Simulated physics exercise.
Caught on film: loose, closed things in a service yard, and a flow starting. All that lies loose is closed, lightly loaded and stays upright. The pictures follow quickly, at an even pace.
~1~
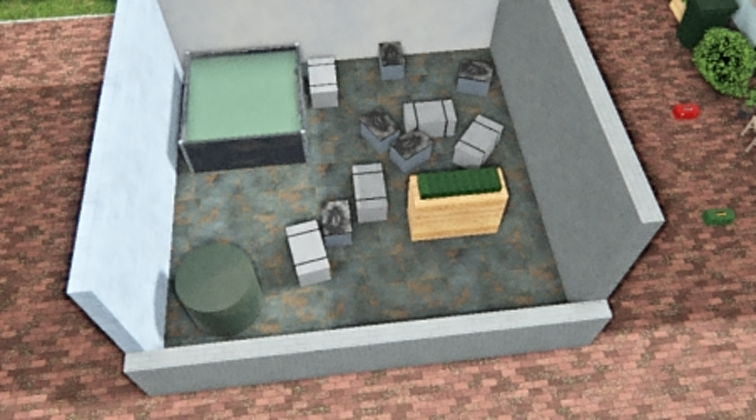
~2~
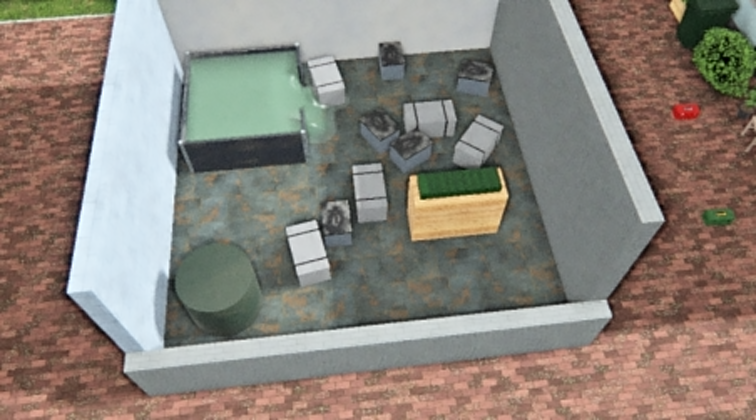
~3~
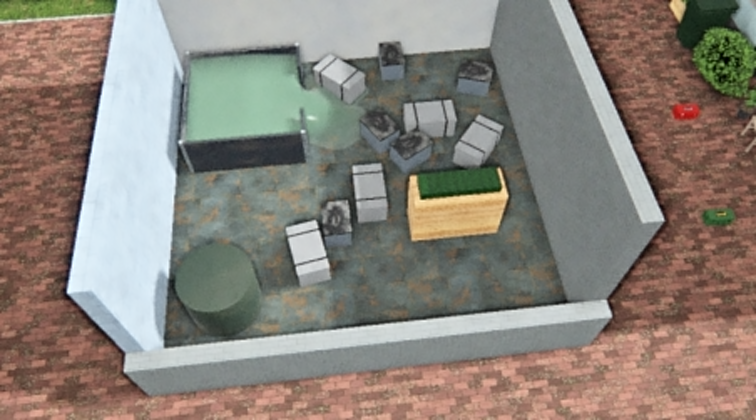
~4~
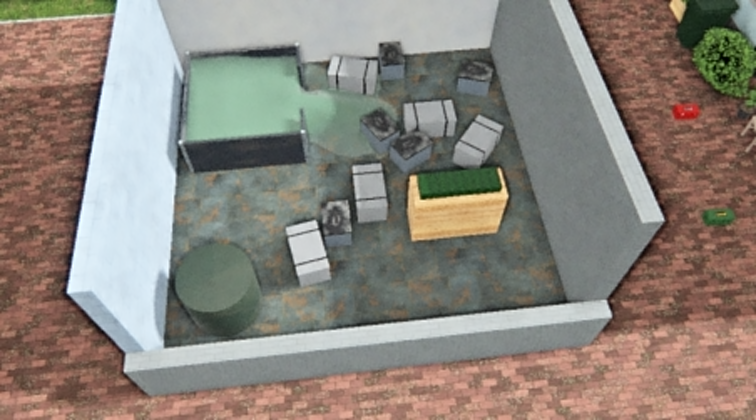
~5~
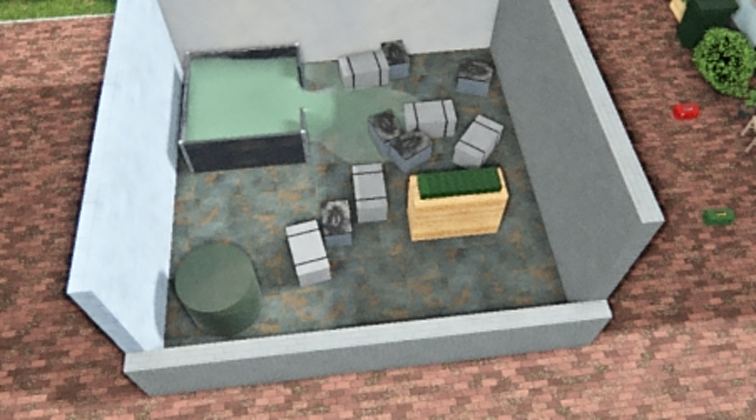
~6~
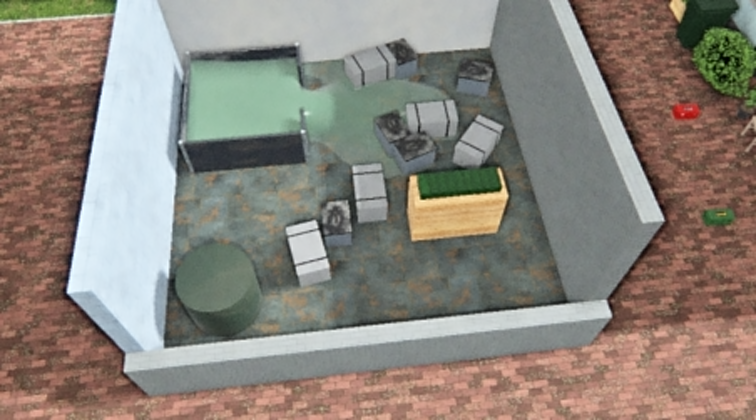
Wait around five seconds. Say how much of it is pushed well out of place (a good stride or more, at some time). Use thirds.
It is two thirds or above.
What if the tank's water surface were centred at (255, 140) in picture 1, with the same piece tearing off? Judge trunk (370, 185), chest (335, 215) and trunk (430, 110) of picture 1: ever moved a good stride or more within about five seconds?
As listed: Under that, short of that, swept aside.
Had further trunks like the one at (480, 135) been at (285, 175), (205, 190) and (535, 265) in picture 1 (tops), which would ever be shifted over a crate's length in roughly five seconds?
One after the other: Less than that, never so far, shifted that much.
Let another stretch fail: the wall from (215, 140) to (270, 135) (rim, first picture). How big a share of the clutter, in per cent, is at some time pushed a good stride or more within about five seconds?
Roughly 20 per cent.
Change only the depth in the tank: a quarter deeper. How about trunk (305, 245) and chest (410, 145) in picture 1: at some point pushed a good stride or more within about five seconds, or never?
As listed: Less than that, that far or more.
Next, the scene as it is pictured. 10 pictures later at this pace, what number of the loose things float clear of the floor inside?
It comes to 7.
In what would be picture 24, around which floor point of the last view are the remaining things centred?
Around (441, 173).
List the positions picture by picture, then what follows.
In the first picture, a trunk at (322, 75), on the bottom; a chest at (380, 123) rests on the ground; 0 of 10 have shifted.
In the second picture, a trunk at (326, 74) rests on the ground, close to its start; a chest at (380, 123) rests on the ground; 1 of 10 have shifted.
In the third picture, a trunk at (339, 71) rests on the ground, close to its start; a chest at (380, 123) rests on the ground; 1 of 10 have shifted.
In the fourth picture, a trunk at (353, 67), on the bottom, a stride from its start; a chest at (380, 124) rests on the ground; 1 of 10 have shifted.
In the fifth picture, a trunk at (364, 63), on the bottom, a stride from its start; a chest at (387, 125), on the bottom, close to its start; 3 of 10 have shifted.
In the sixth picture, a trunk at (370, 59), on the bottom, a stride from its start; a chest at (393, 126) rests on the ground, close to its start; 4 of 10 have shifted.
A moment on, 3 of 10 are well off their spots; 2 afloat.
Next, 6 of 10 are well off their spots; 7 afloat.
Later, 7 of 10 are well off their spots; 7 afloat.
In the end, 7 of 10 are well off their spots, and 7 have been at some point; 8 afloat.
